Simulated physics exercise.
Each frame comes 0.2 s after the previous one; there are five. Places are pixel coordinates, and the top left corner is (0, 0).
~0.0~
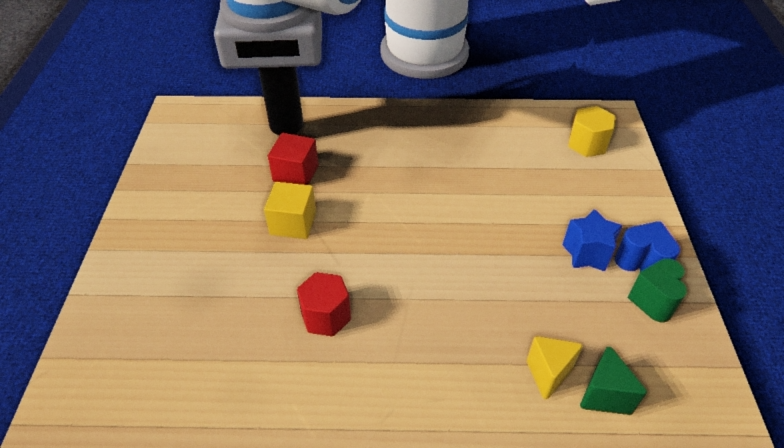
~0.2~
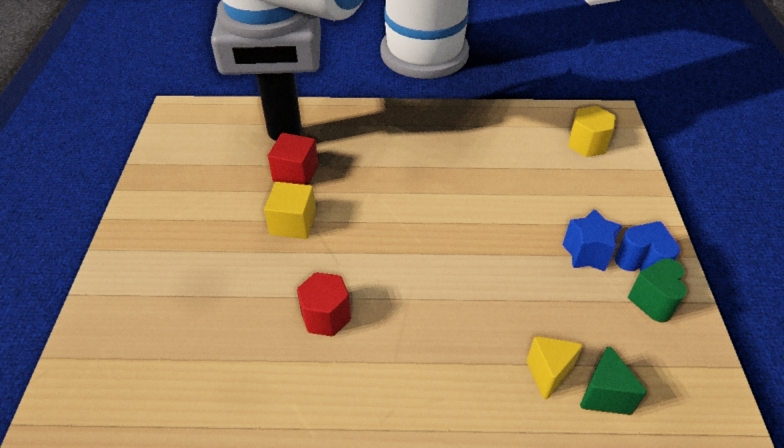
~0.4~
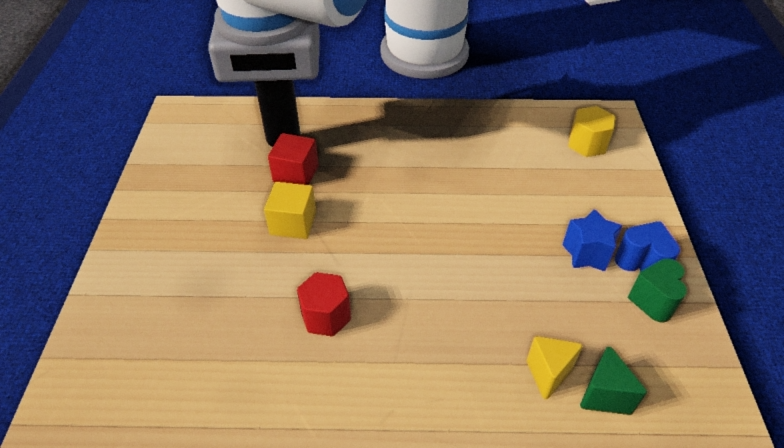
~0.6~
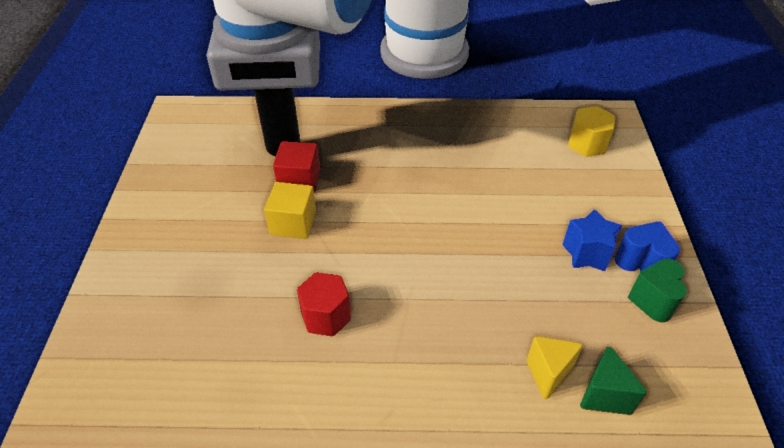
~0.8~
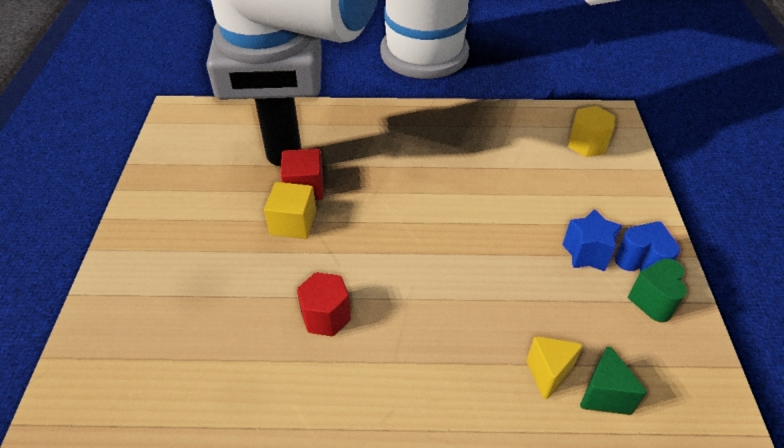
We see a robot arm lower its black bar toward a red block on a wooden board of colored blocks, then push it slightly down and to the right beside a yellow block, while the other blocks stay still.
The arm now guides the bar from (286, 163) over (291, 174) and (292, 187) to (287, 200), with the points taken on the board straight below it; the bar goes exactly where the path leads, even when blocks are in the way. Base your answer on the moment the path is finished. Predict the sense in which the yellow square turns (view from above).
It turns clockwise.
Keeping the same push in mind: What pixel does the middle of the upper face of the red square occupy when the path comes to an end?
The centre of its top face lies at (320, 183).
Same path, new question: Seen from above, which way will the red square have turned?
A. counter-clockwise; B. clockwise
My answer is option A.
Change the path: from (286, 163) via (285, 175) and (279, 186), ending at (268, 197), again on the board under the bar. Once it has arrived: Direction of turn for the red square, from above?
Spin direction: Counter-clockwise.
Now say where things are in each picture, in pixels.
Bar's lower end (287, 127); yellow square (289, 197); red square (292, 147), in the first frame.
Bar (285, 132); blocks still, in the second frame.
Bar (284, 139); blocks still, in the third frame.
Bar (284, 147); red square (295, 154), in the fourth frame.
Bar (285, 156); yellow square (289, 197); red square (301, 161), in the fifth frame.
The first path, step by step. Halfway along, bar (291, 174); yellow square (291, 206), turned 20° clockwise; red square (315, 175), turned 25° anticlockwise.
At the end, bar (286, 192); yellow square (291, 207), turned 25° clockwise; red square (320, 183), turned 55° anticlockwise.
